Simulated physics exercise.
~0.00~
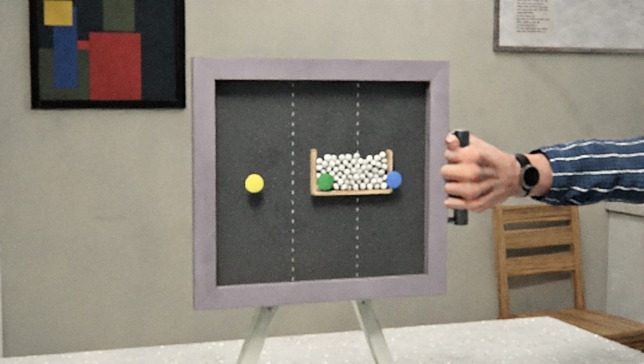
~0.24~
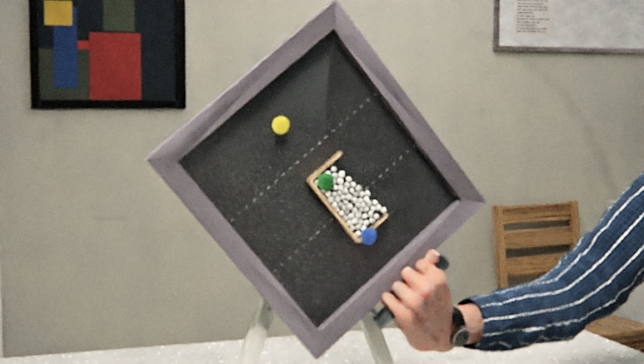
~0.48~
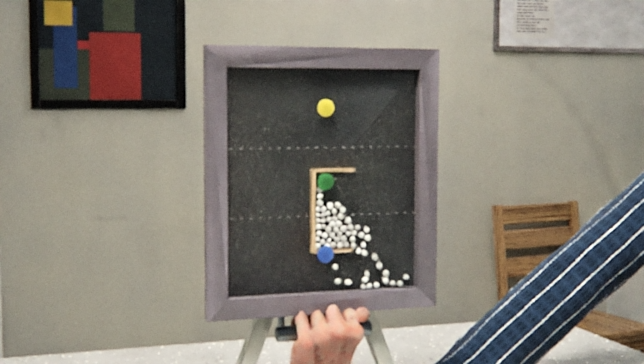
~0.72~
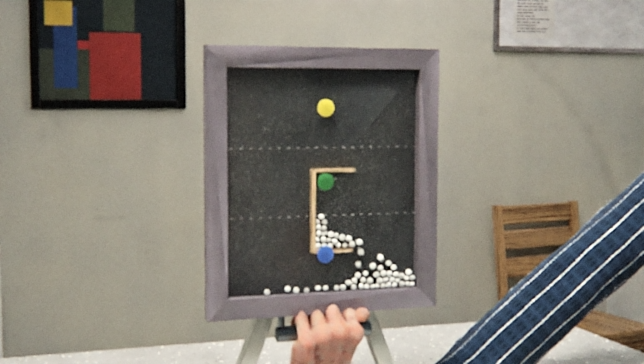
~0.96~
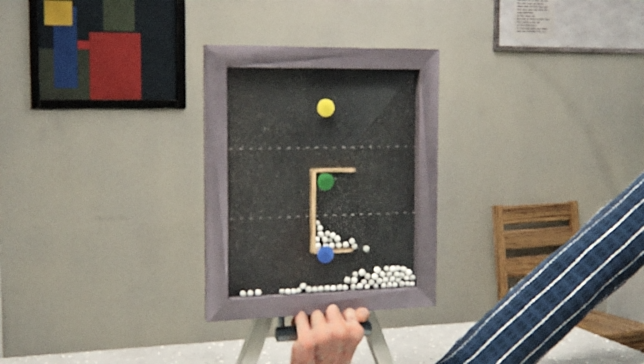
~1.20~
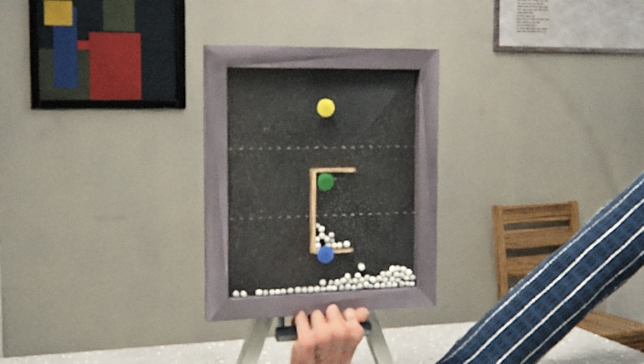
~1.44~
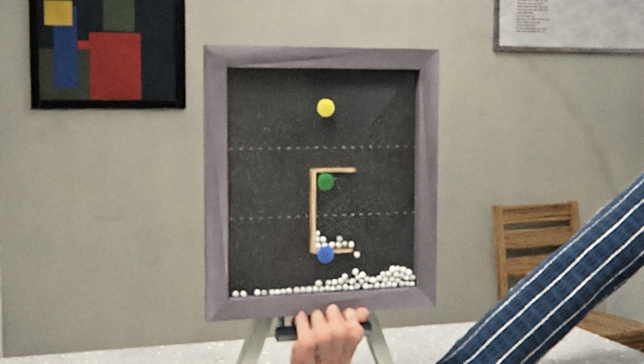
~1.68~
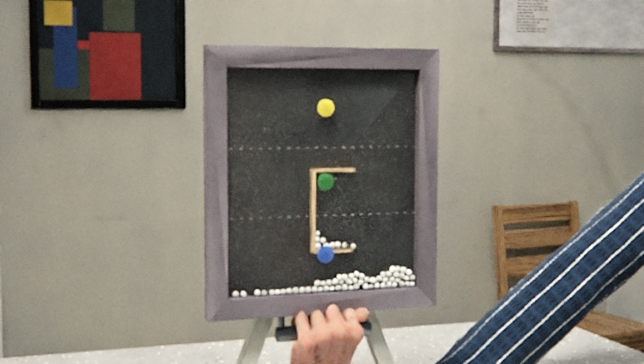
On a tabletop, a hand turns a framed board clockwise a quarter turn, white beads spilling from a tray and settling along the bottom.
